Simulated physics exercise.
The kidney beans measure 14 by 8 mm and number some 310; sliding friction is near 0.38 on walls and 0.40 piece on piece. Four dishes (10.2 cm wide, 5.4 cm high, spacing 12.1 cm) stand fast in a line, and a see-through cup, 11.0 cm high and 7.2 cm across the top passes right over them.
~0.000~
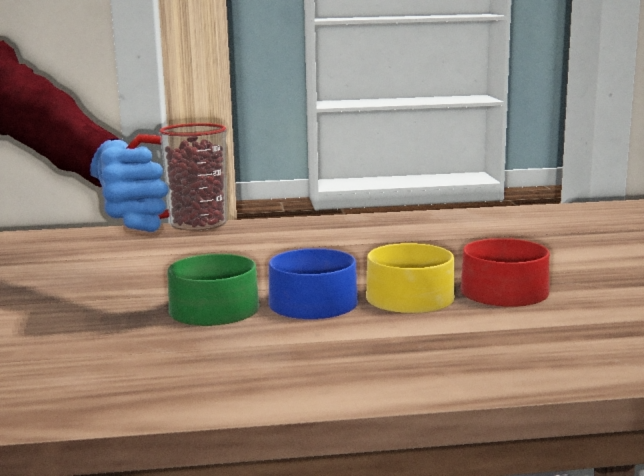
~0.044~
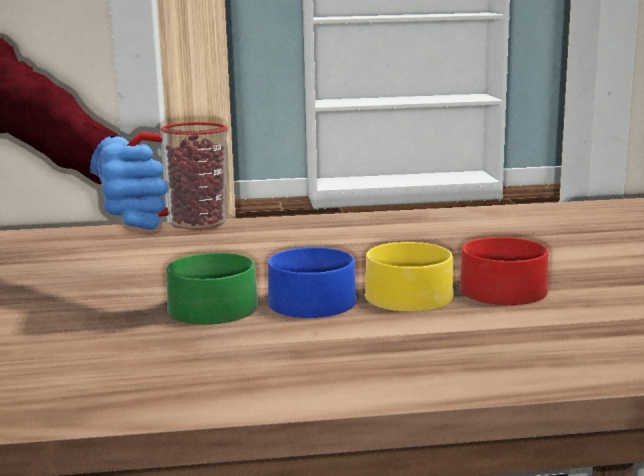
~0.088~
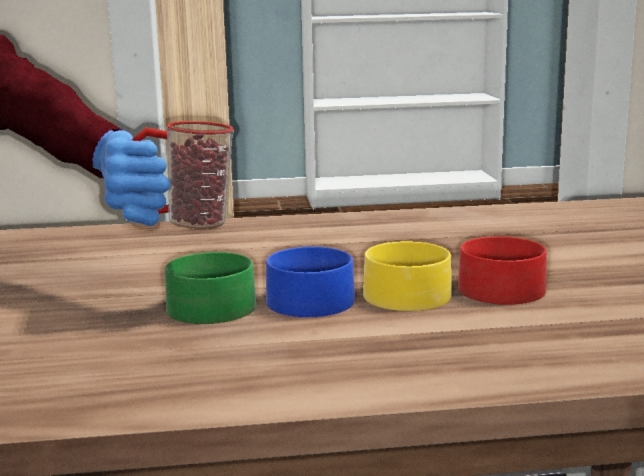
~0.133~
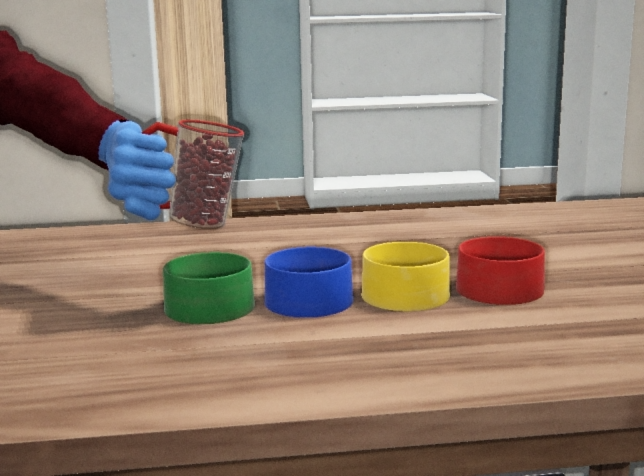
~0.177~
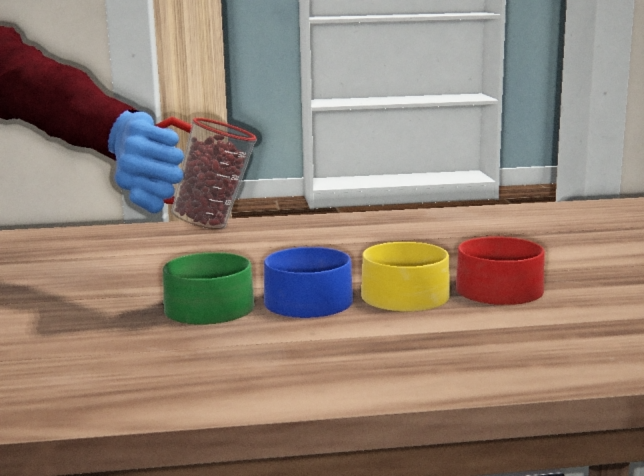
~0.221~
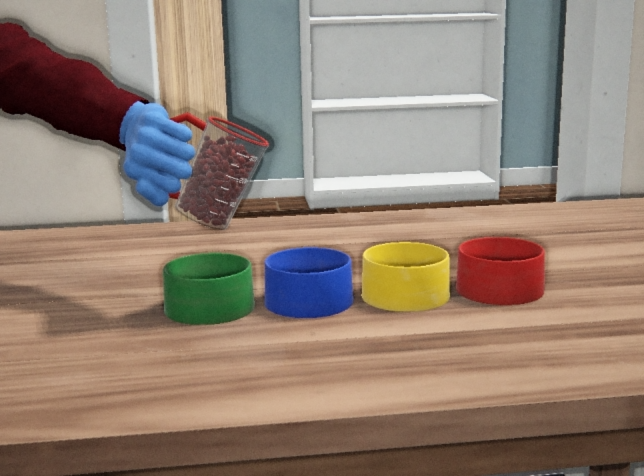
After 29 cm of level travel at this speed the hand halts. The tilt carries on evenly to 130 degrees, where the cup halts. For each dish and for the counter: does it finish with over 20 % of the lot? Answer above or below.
Red below, blue below, green below, yellow above, counter below.
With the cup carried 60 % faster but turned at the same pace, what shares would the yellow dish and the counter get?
In that case yellow 10; counter 10.
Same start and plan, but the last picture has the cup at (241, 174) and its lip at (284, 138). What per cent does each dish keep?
Red 100, blue 0, green 0, yellow 0.
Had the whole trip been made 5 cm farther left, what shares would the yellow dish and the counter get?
Yellow 40; counter 30.
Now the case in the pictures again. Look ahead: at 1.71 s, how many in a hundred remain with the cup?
Roughly 0 per cent.
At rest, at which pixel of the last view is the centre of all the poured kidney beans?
Near (414, 276).
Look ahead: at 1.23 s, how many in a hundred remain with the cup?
Roughly 0 per cent.
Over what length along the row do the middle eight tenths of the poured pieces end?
Some 6 cm.
After 0.82 s, tilt 123 degrees; cup holds 80 %, yellow 15 %.
After 1.23 s, tilt 130 degrees; cup holds 0 %, yellow 95 %.
Then, at 1.71 s, tilt 130 degrees; cup holds 0 %, yellow 95 %.
At rest (2.0 s), red 0 %, blue 0 %, green 0 %, yellow 95 %, counter 5 %.
